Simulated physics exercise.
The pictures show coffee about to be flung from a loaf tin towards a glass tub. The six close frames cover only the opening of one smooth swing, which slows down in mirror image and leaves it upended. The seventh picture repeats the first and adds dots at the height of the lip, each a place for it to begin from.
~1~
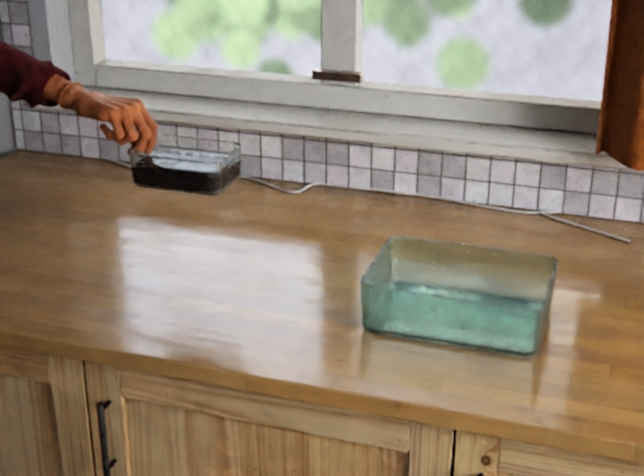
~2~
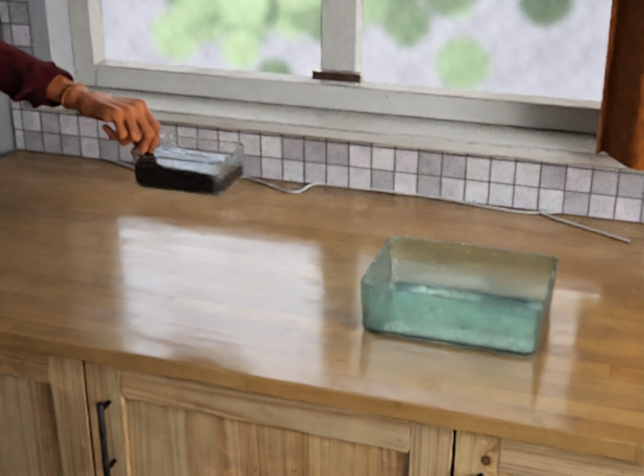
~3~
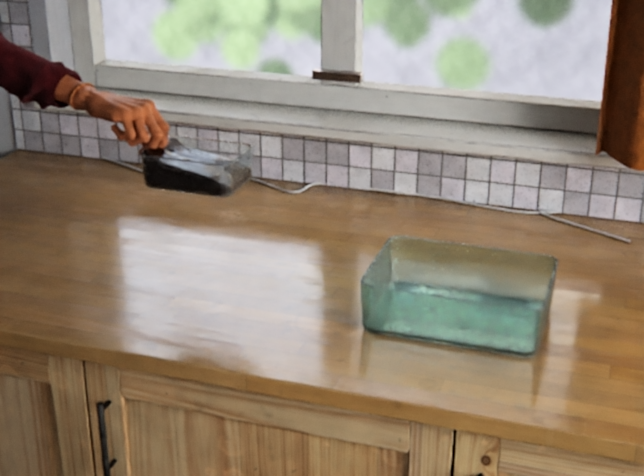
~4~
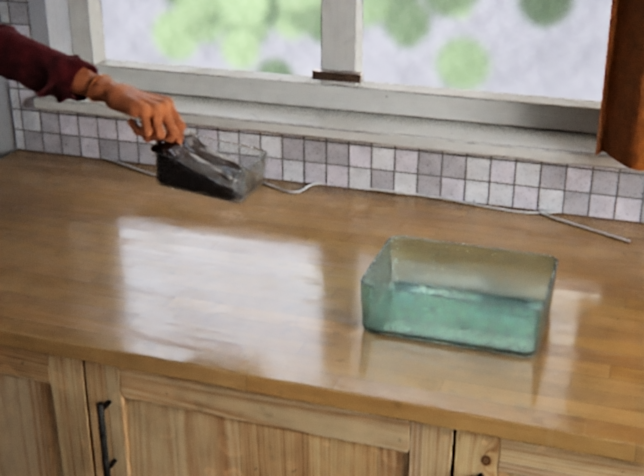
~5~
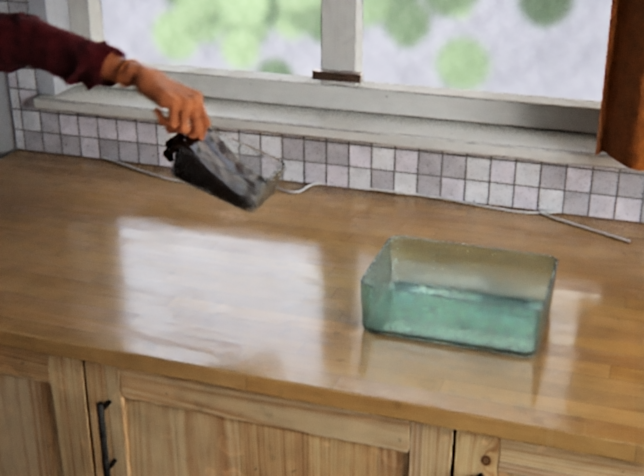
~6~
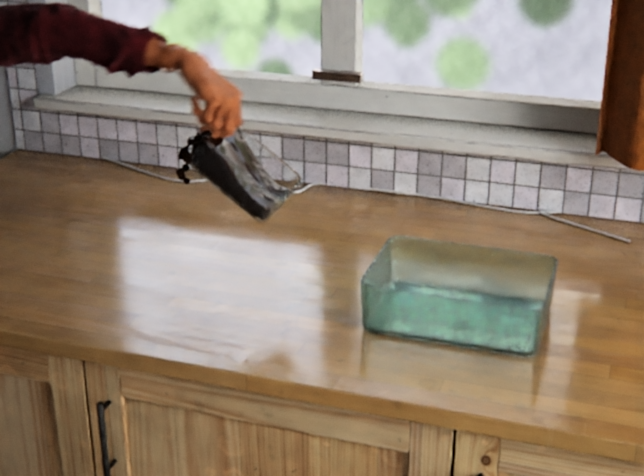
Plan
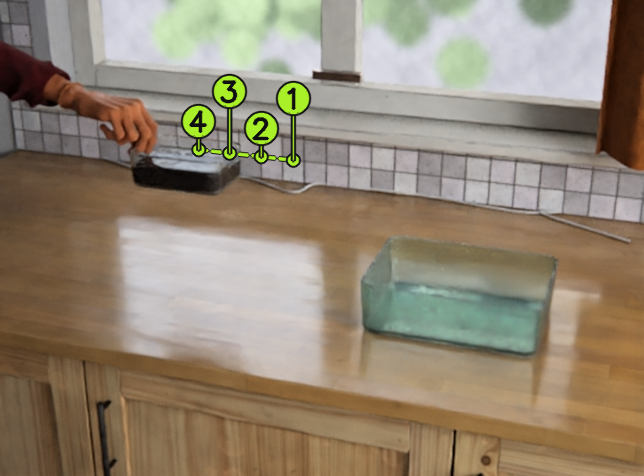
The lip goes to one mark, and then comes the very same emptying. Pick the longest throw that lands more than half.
2 is the one.
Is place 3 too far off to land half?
Yes.
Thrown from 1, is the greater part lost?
No, that is safe.
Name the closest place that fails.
That is place 3.
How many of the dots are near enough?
Two of them.
On the marked copy, 1 at (293, 160); 2 at (261, 156); 3 at (229, 153); 4 at (198, 149).
With 1, about 79 % lands in the tub, 7 % falls short and 14 % goes beside or beyond.
With 2, about 65 % lands in the tub, 27 % falls short and 8 % goes beside or beyond.
With 3, about 32 % lands in the tub, 61 % falls short and 7 % goes beside or beyond.
With 4, about 7 % lands in the tub, 87 % falls short and 6 % goes beside or beyond.
